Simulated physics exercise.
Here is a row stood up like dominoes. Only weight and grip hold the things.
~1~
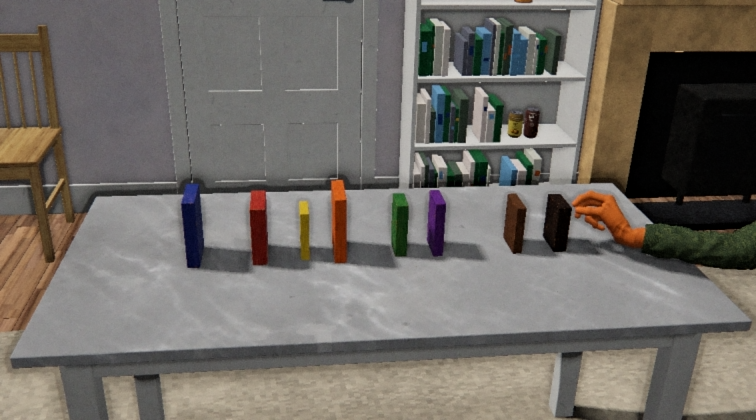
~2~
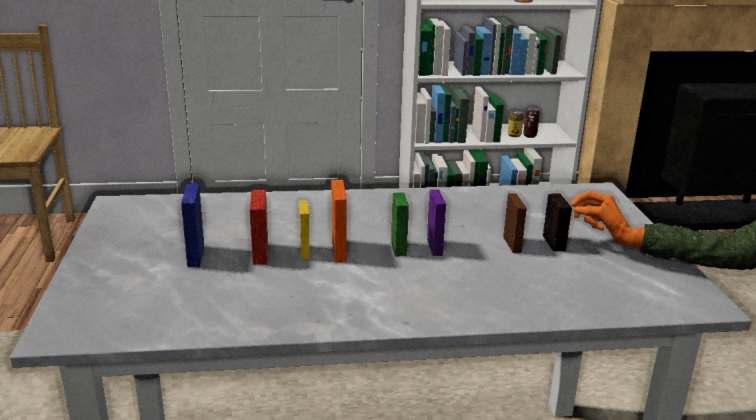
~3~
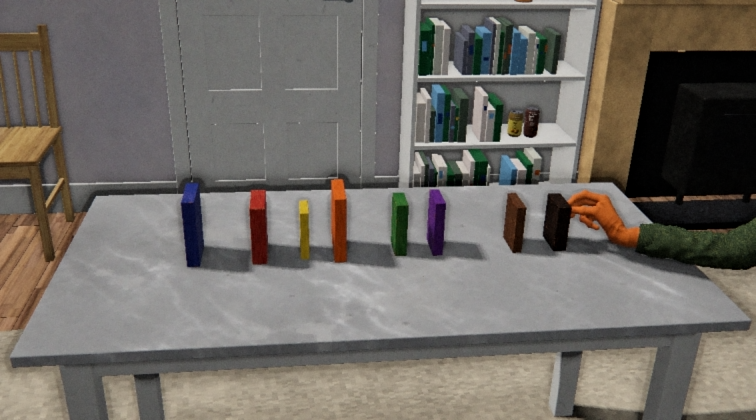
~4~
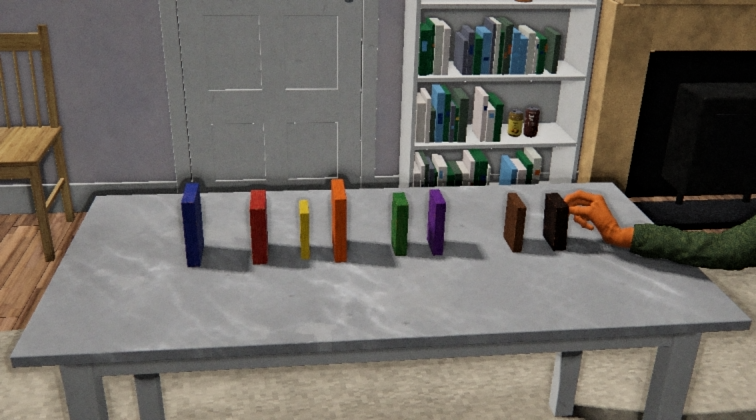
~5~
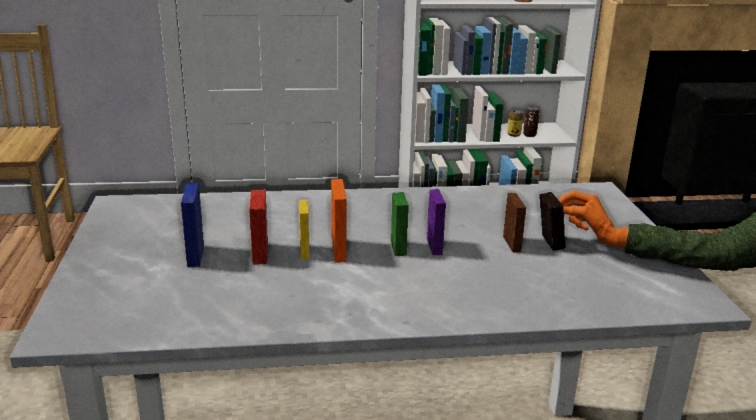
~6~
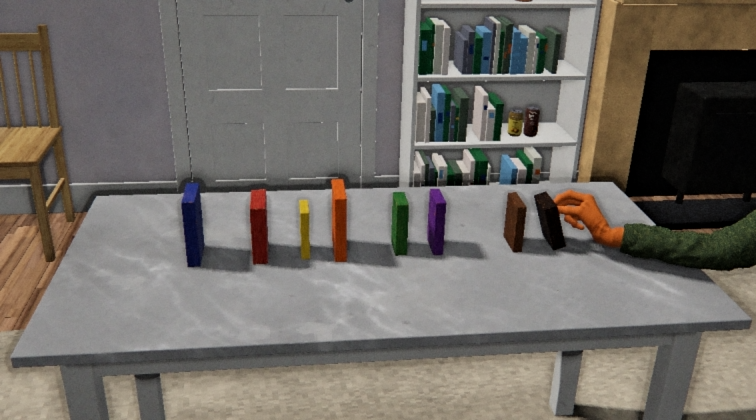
A hand reaches in from the right and tilts the black block slightly left.
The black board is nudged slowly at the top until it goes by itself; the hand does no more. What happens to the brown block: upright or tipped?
The brown block falls over.
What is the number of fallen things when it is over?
In all, 2.
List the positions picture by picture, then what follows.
The first frame shows brown block (514, 223); green board (400, 225).
The second frame shows red block (259, 227); yellow board (304, 230).
The third frame shows purple board (436, 222); green board (400, 224).
The fourth frame shows black board 3° over; orange block (339, 221); red block (259, 227).
The fifth frame shows black board 10° over; yellow board (304, 230); purple board (436, 222).
The sixth frame shows black board 18° over; brown block (515, 222); green board (400, 224).
Then, 0.20 s later than the last frame, black board 47° over; brown block tilted by 6° near (512, 222).
Then, 0.30 s later than the last frame, black board 66° over; brown block tilted by 33° near (500, 224).
Then, 0.40 s later than the last frame, black board 78° over; brown block on its side near (481, 242).
When it is over, lying over on the table, brown block; the other 5 as before. End places, in pixels of the last picture, brown block near (481, 241).
